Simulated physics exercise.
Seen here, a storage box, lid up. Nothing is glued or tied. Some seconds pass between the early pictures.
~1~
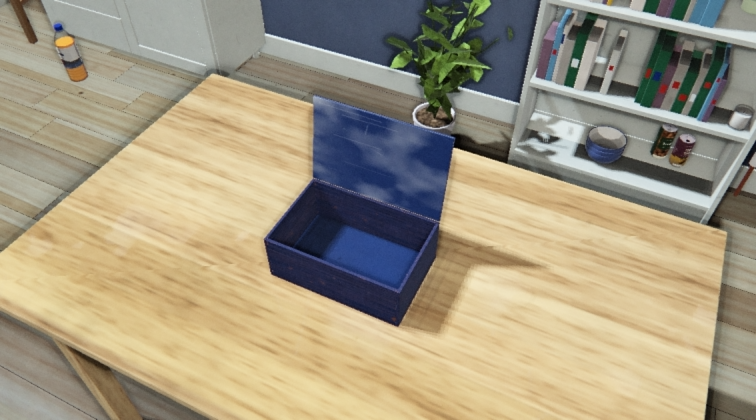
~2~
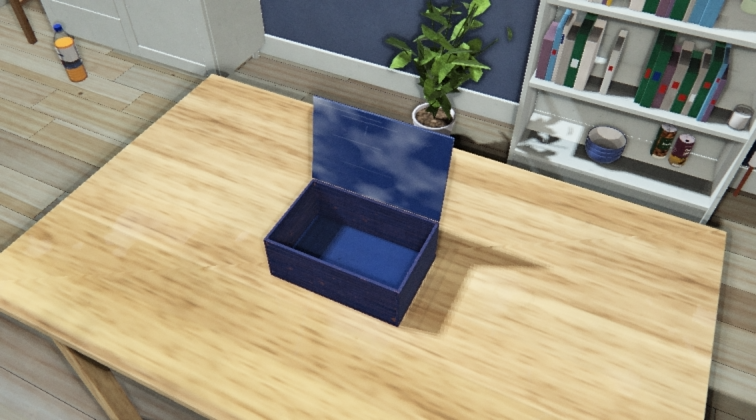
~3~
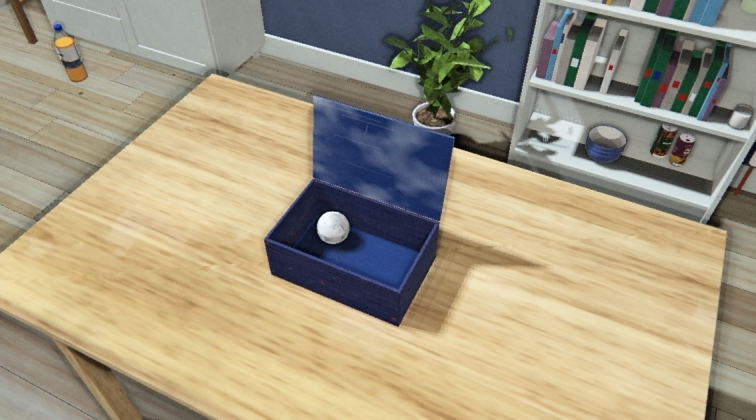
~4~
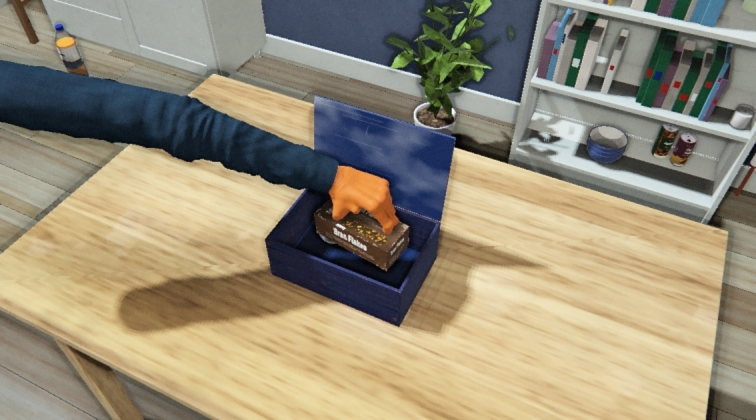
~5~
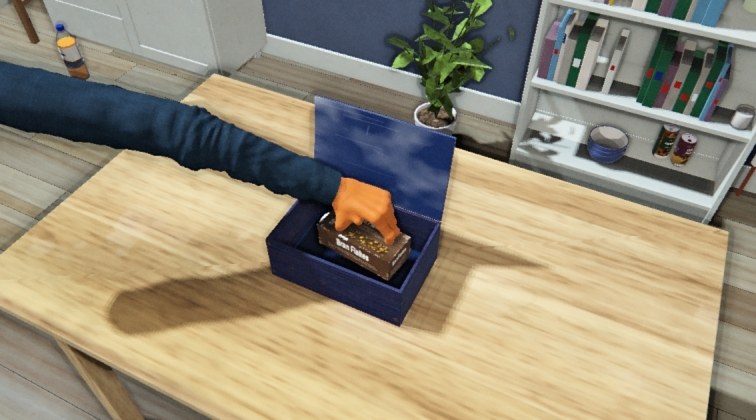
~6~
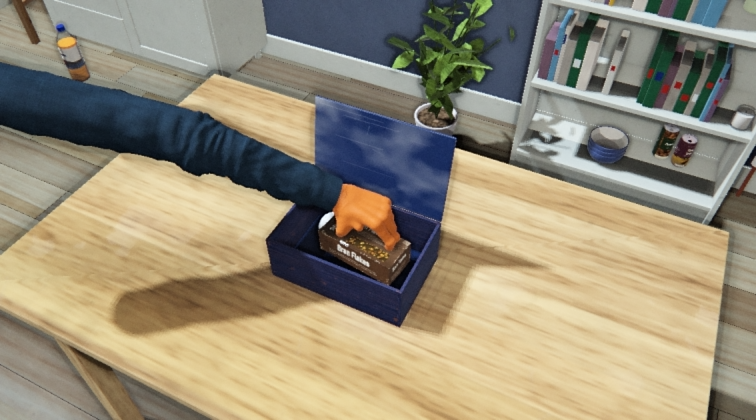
The footage shows an open, empty blue box on a wooden table, then a white ball inside it. A gloved orange hand reaches in from the left, holding a brown carton and lowering it slightly within the box.
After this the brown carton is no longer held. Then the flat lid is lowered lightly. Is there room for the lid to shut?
Outcome: The lid sits on the rim.
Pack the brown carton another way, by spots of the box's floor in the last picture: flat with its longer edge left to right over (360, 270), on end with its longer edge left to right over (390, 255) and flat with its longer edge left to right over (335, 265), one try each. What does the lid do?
In the first case it shuts flat; in the second case it will not close; in the third case it sits on the rim.
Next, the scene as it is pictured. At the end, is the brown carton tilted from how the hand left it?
The brown carton keeps its pose.
Then, 1.20 s later than the last frame, lid starting down; brown carton moved a little near (367, 269); white ball moved a little.
Then, 1.80 s later than the last frame, lid 32° above the rim; brown carton moved a little near (367, 269); white ball moved a little.
When it is over, lid shut; moved from the start, brown carton; white ball as before. End places, in pixels of the last picture, brown carton near (367, 269).
